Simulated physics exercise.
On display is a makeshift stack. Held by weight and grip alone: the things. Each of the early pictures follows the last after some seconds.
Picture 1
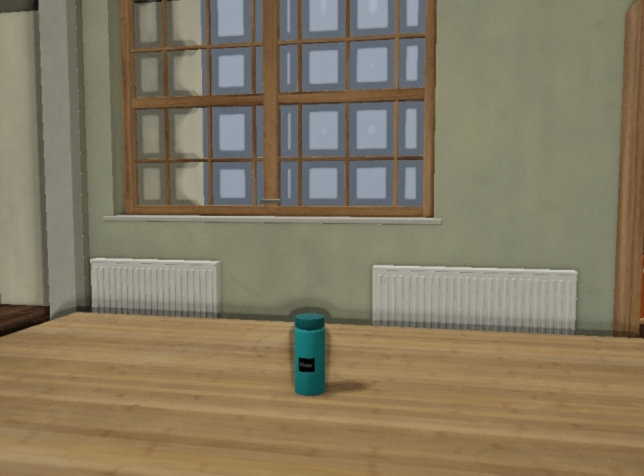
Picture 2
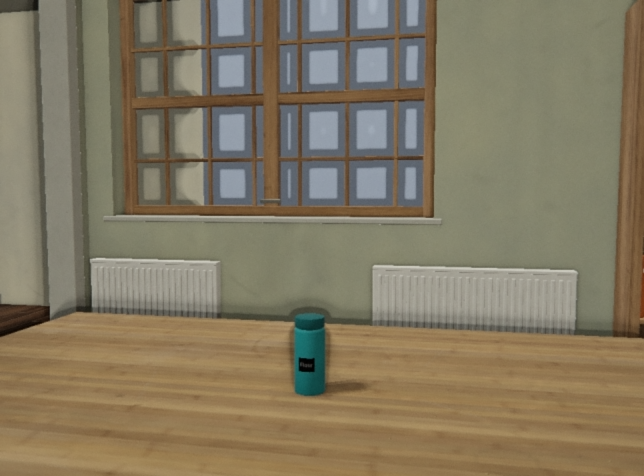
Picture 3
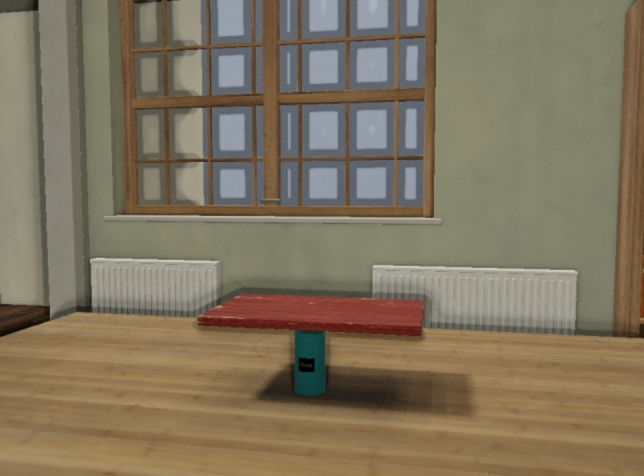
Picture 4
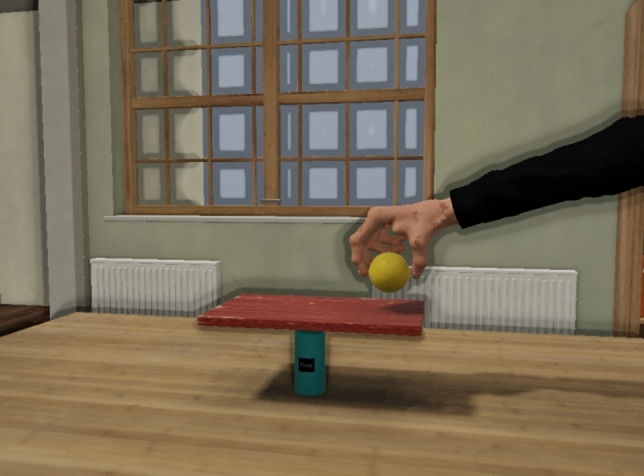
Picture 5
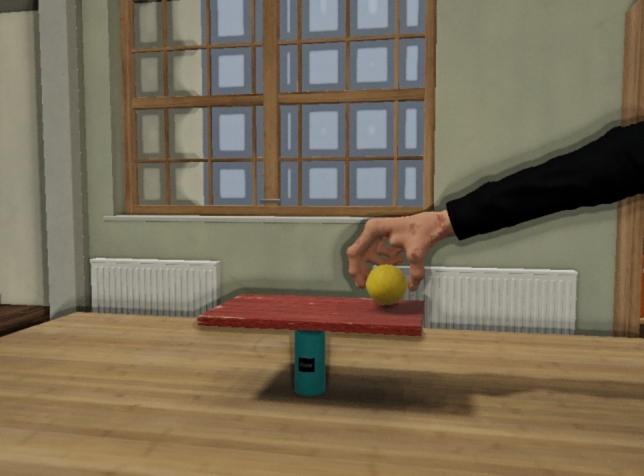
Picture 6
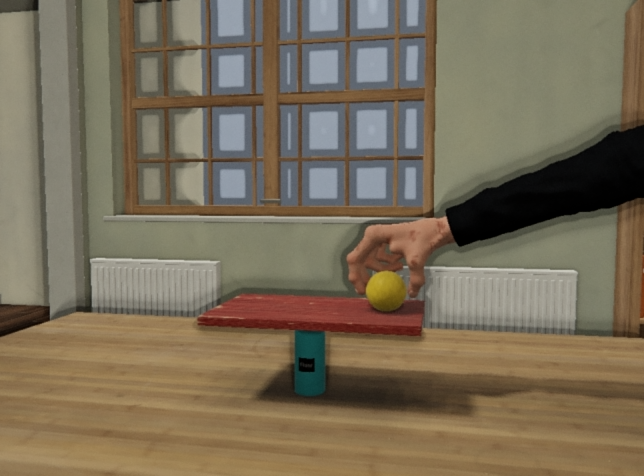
Hand in a black sleeve lowering a yellow lemon onto the right side of a red board balanced on a teal bottle.
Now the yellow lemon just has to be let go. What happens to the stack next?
I reckon the stack can't bear the weight there.
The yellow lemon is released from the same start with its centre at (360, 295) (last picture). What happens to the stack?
Topples.
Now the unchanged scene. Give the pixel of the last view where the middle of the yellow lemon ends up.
The object winds up at approximately (473, 385).
Then, 0.50 s later than the last frame, yellow lemon now fallen; red board tilted by 43°.
Then, 0.70 s later than the last frame, red board now fallen; turquoise shaker tilted by 60°.
When it is over, fallen, red board, yellow lemon and turquoise shaker. End places, in pixels of the last picture, yellow lemon near (473, 385). The stack loses its balance.
